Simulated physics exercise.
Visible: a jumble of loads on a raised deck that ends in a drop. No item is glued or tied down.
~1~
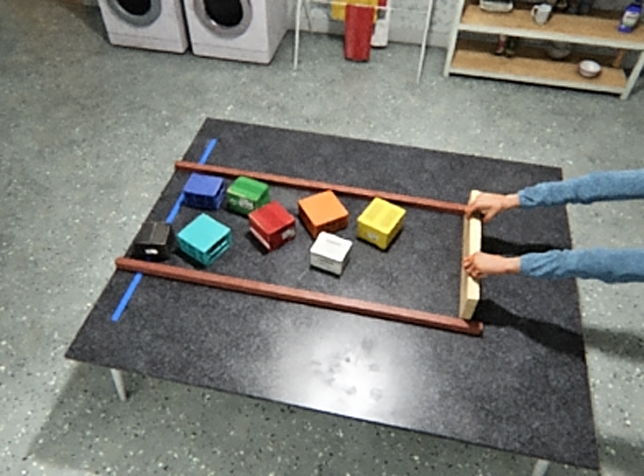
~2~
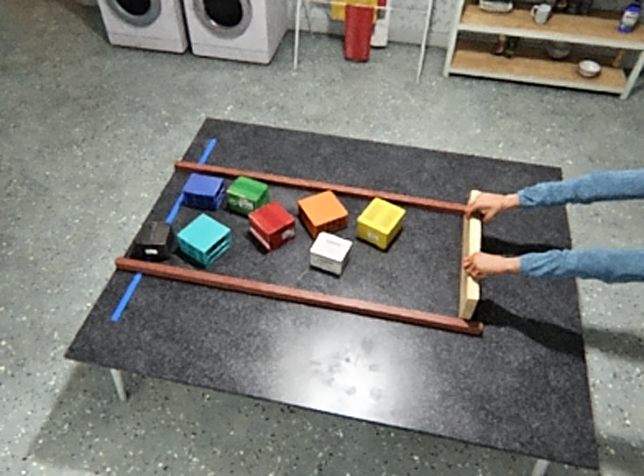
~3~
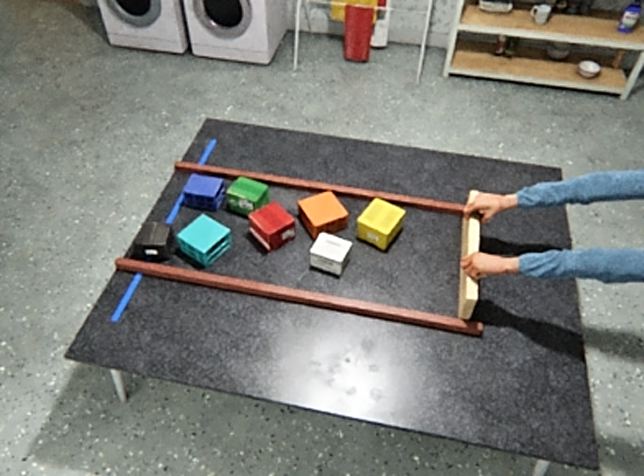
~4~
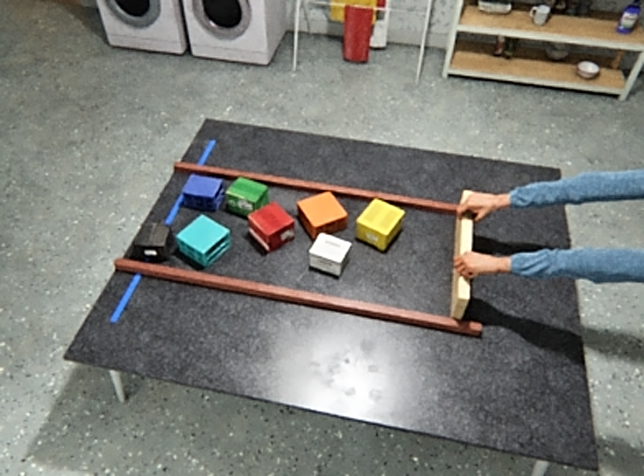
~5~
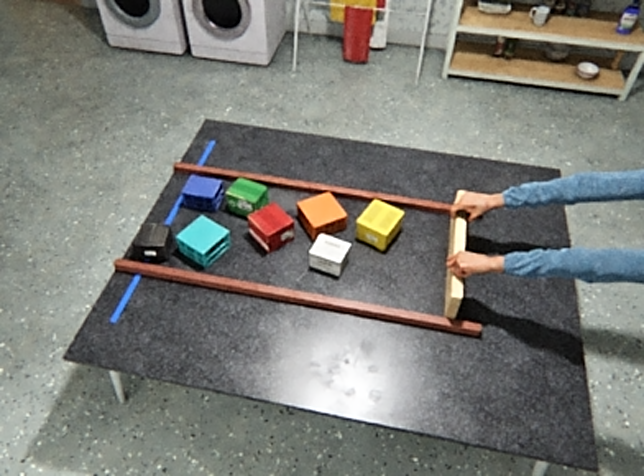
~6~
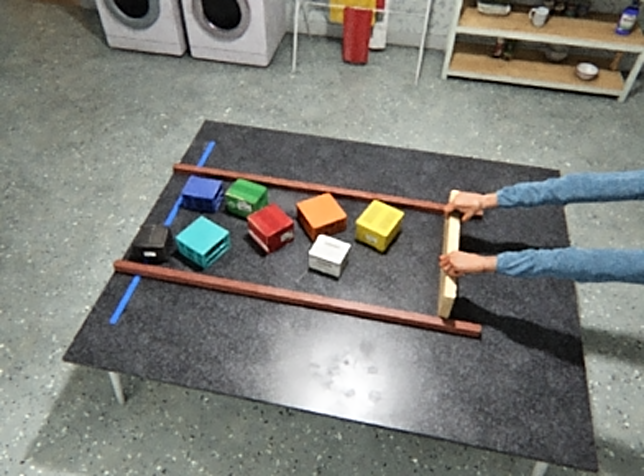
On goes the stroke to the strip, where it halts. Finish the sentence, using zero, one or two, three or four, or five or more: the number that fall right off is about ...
The number that fall right off is about five or more.
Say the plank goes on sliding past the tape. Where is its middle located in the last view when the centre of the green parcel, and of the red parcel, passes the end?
Its middle is around (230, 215) and around (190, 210).
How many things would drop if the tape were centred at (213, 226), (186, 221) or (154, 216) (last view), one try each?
Per try in turn: 3, 6, 8.
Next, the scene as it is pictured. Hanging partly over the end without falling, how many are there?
Result: 2.
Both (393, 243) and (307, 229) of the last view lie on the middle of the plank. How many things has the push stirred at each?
I get 1 at the one place and 6 at the other.
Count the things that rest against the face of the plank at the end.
2 are in contact with it.
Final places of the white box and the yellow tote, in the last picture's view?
Near (145, 226) and (162, 194).
Early on, none off yet; black tote at rest near (154, 243); blue crate at rest near (203, 194); turquoise crate at rest near (204, 242).
A while later, none off yet; black tote moving near (152, 243); blue crate travelled about its own width near (160, 183); turquoise crate travelled a little near (191, 248).
Finally, the number that fall off is five or more; lost, orange crate, red parcel, green parcel, turquoise crate, blue crate and black tote.
